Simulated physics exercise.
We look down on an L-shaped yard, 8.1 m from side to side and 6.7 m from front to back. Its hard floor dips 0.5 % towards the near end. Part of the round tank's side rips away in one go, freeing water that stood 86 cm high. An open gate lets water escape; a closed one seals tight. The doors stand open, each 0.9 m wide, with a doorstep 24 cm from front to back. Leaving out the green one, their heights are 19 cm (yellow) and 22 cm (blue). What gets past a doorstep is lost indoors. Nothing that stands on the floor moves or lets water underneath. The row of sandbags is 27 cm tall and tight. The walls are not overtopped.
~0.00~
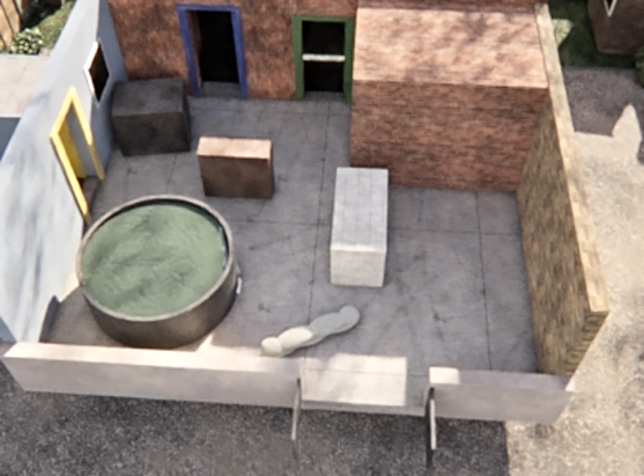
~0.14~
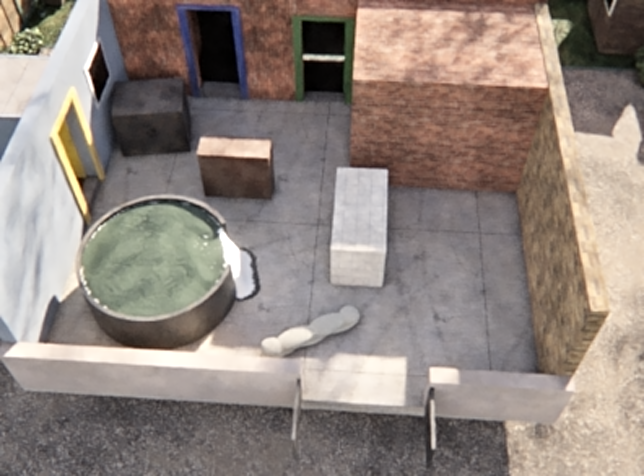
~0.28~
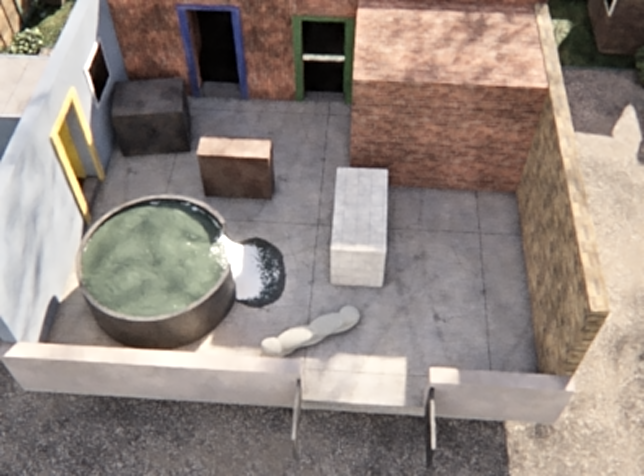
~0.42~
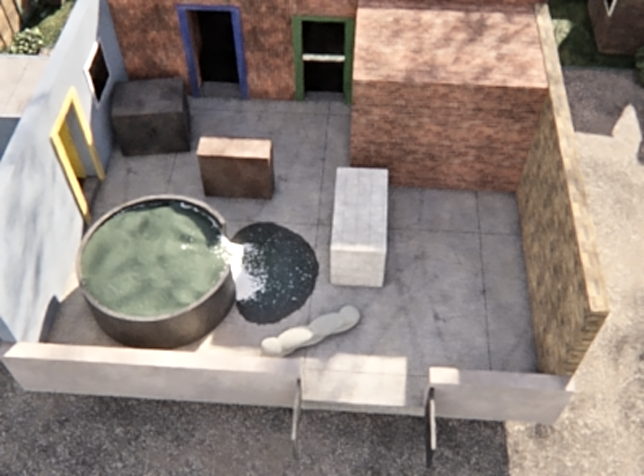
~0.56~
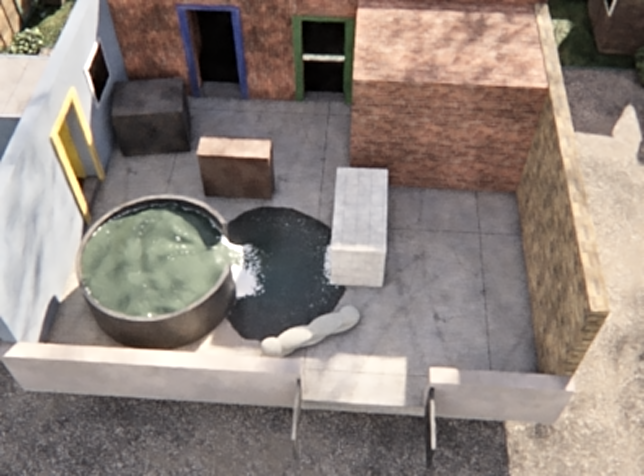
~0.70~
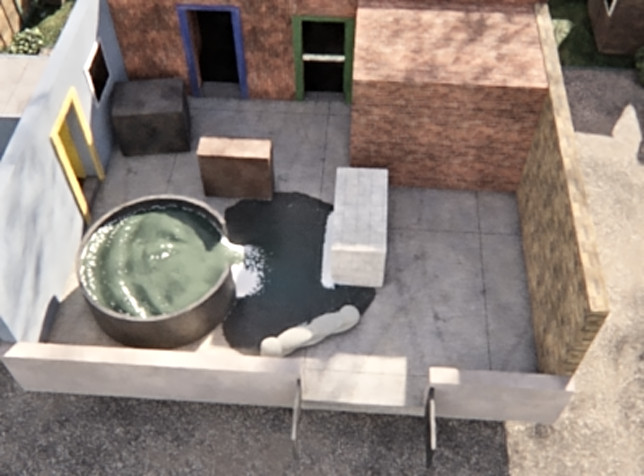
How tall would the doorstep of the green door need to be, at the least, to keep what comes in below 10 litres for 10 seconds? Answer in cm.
It would have to be roughly 32 cm high.
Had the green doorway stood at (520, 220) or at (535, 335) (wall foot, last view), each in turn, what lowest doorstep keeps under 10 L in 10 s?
Roughly 6.5 and 14.0 cm.
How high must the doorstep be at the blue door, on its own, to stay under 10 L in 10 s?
Roughly 11.5 cm at blue.
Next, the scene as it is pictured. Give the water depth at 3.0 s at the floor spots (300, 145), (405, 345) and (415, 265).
Roughly 6, 2 and 1 cm, in turn.
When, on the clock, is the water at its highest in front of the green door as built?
Near 3.0 s.
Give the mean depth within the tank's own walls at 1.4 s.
Some 64 cm.
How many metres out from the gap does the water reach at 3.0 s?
Some 5.4 m out.
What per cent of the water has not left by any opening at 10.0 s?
Some 84 per cent remains.
After 1.4 s water covers 25 % of the floor, deepest (48 cm) near (325, 266); it has not reached the green door.
After 3.0 s water covers 55 % of the floor, deepest (33 cm) near (315, 266); 28 cm at the green door, 160 litres in over its 7 cm doorstep.
After 10.0 s water covers 95 % of the floor, deepest (15 cm) near (167, 119); 12 cm at the green door, 523 litres in over its 7 cm doorstep.
At the green door as built, the water arrived by 1.9 s and peaked near 28 cm at 3.0 s.
Run again over the same 10 s with other heights there, 23 litres in over 28.5 cm, 1 litre over 39 cm. The limit of 10 litres is kept from about 32 cm up.
